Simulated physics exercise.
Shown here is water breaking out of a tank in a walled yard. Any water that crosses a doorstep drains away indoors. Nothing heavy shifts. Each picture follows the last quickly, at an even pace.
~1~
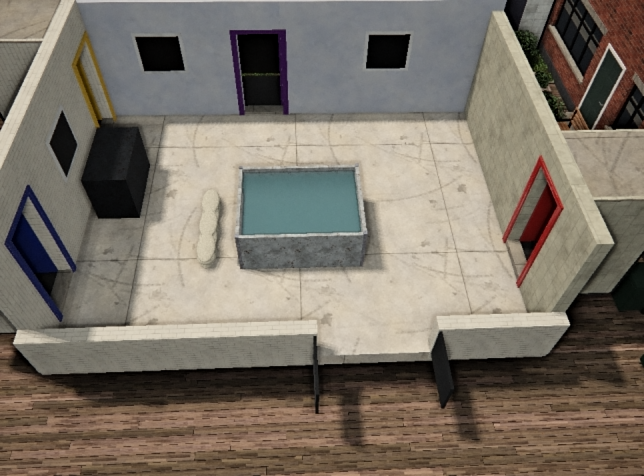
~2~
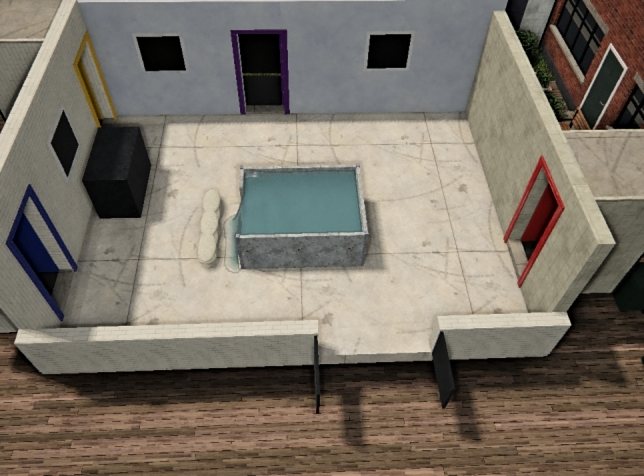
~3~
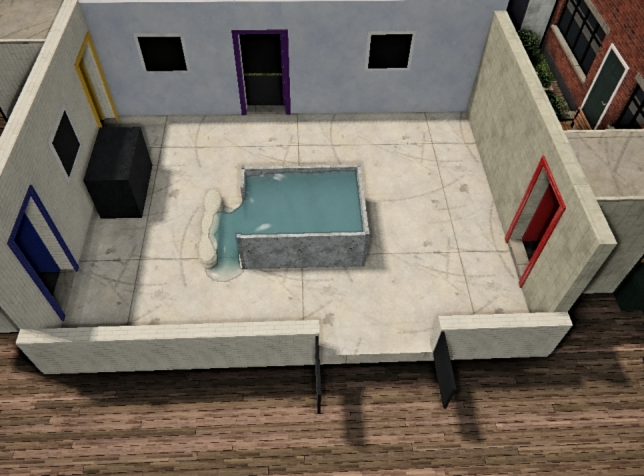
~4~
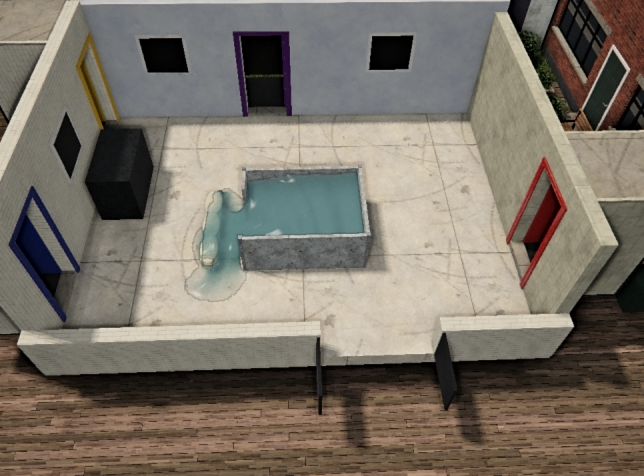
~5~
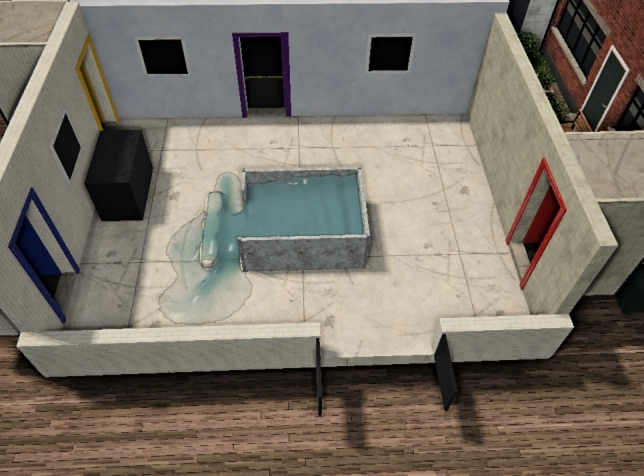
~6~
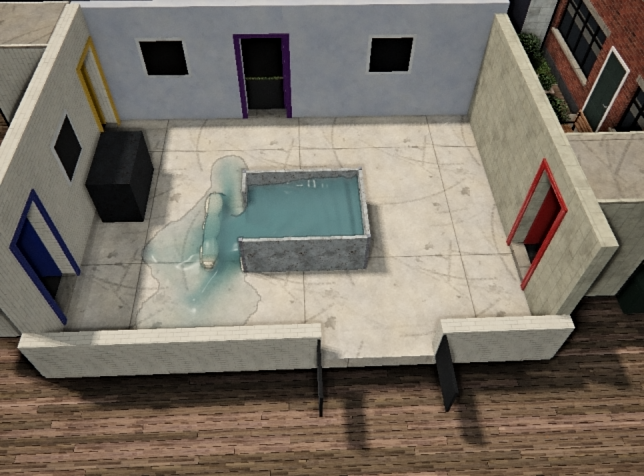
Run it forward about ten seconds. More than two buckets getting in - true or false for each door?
Yellow door: False; blue door: True; red door: False; purple door: True.
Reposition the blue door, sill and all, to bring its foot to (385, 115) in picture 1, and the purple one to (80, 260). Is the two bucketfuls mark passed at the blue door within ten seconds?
Result - blue door remains within the limit.
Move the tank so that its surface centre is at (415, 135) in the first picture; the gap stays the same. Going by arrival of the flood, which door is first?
That is the purple door.
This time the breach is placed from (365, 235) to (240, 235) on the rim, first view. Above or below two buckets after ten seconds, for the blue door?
Result - blue door: Beyond the limit.
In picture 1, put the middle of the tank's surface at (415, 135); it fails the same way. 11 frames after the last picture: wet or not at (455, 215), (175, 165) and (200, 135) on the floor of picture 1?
Spot one is not touched, spot two is touched, spot three is touched.
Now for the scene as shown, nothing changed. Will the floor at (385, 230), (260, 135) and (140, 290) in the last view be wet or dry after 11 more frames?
In turn, the points end up high and dry, soaked and soaked.
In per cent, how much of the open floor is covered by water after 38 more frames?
Around 80 percent, give or take.
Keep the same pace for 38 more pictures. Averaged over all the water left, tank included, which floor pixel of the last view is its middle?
Centre of mass: Roughly (246, 225).
A moment on, water covers 35 % of the floor; the yellow door not reached, the blue door wet at the sill, nothing in, the red door not reached, the purple door wet at the sill, nothing in.
Next, water covers 45 % of the floor; the yellow door not reached, the blue door under two buckets in, the red door not reached, the purple door under two buckets in.
Then, water covers 55 % of the floor; the yellow door wet at the sill, nothing in, the blue door far over two buckets in, the red door not reached, the purple door over two buckets in.
Later, water covers 80 % of the floor; the yellow door under two buckets in, the blue door far over two buckets in, the red door wet at the sill, nothing in, the purple door far over two buckets in.
In the end, water covers 95 % of the floor; the yellow door under two buckets in, the blue door far over two buckets in, the red door wet at the sill, nothing in, the purple door far over two buckets in.
